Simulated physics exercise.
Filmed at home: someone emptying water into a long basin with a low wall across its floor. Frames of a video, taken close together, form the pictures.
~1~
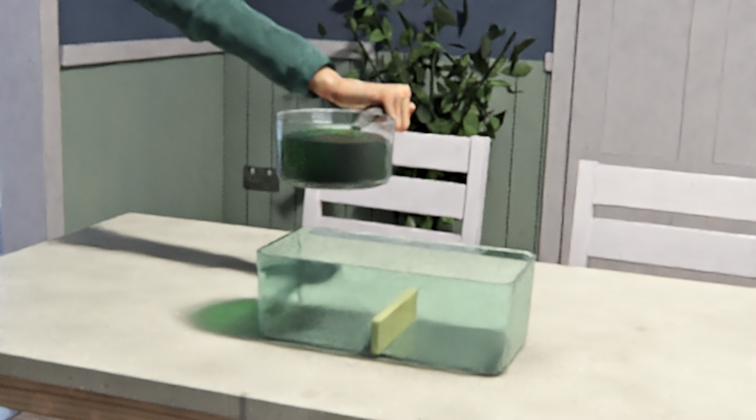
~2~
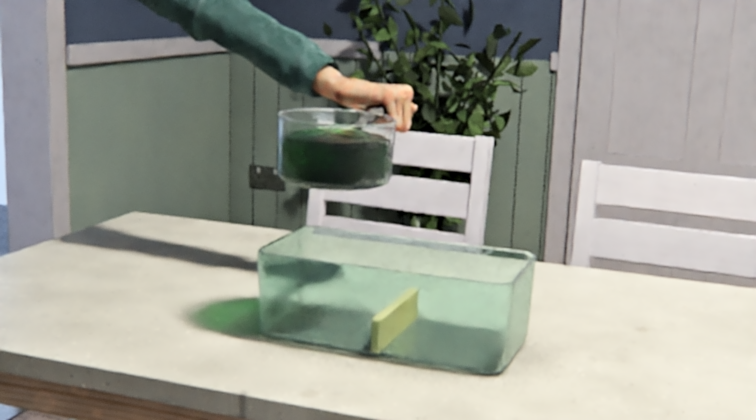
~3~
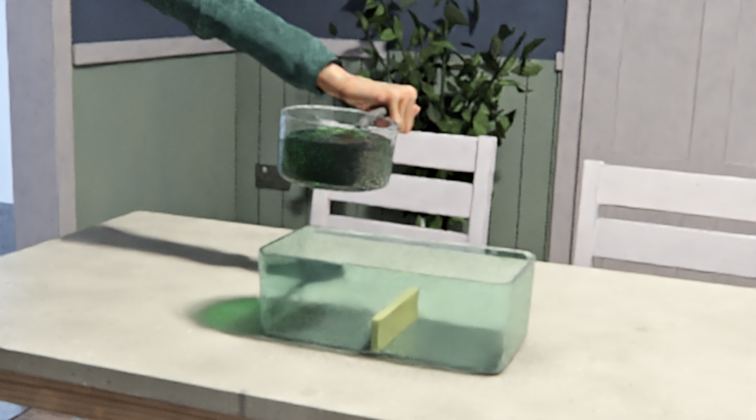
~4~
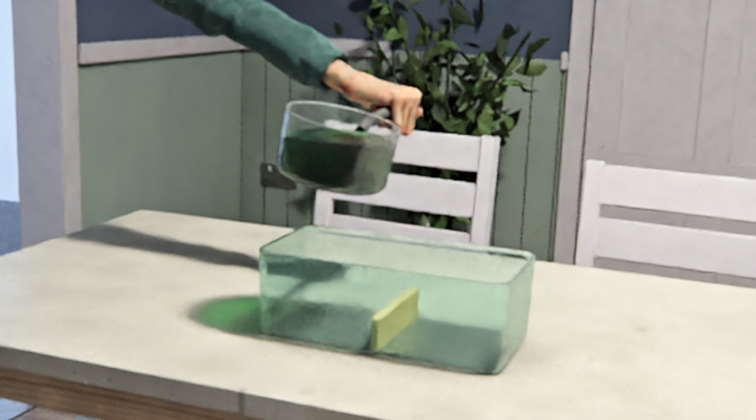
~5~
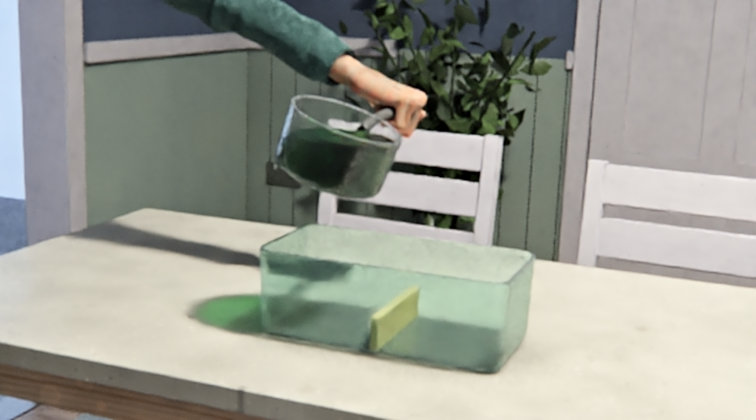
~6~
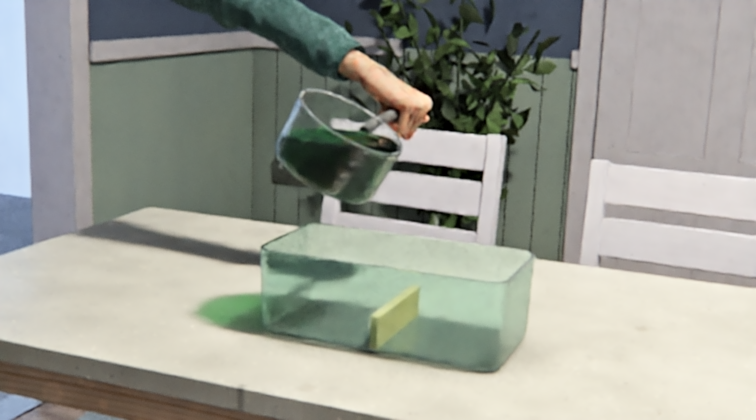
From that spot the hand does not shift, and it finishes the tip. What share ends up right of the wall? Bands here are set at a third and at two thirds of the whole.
Exceeds two thirds.
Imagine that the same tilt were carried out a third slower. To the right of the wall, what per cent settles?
Around 85 in a hundred.
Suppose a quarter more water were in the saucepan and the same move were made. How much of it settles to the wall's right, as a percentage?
That works out to some 85 %.
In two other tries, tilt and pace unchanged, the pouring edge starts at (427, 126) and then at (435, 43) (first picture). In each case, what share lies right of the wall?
90 % and 75 %.
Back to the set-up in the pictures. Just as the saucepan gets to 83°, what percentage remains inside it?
About 45 %.
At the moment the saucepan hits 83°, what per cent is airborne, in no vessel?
About 35 %.
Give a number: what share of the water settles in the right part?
Close to 85 in a hundred.
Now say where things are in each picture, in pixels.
Tilt 0°; pouring edge (391, 123); surface from (286, 133) to (390, 142); the long basin's rim runs from (280, 240) to (525, 270); the wall's top is at (396, 305), in the first frame.
Tilt 1°; pouring edge (392, 125); surface from (288, 132) to (391, 143), in the second frame.
Tilt 5°; pouring edge (394, 129); surface from (290, 132) to (391, 143), in the third frame.
Tilt 11°; pouring edge (396, 136); surface from (290, 132) to (393, 144), in the fourth frame.
Tilt 19°; pouring edge (397, 144); surface from (290, 132) to (396, 146), in the fifth frame.
Tilt 29°; pouring edge (397, 155); surface from (290, 130) to (399, 151), in the sixth frame.
A moment on, the saucepan is tipped on its side and 43 per cent is still to pour, 0 is left of the wall and 21 right of it.
Next, the saucepan is tipped right over and 11 per cent is still to pour, 8 is left of the wall and 72 right of it.
Then the saucepan is tipped right over and 2 per cent is still to pour, 11 is left of the wall and 84 right of it.
Later the saucepan is tipped right over and 0 per cent is still to pour, 13 is left of the wall and 86 right of it.
At rest 13 per cent lies left of the wall, 86 right of it and 1 outside.
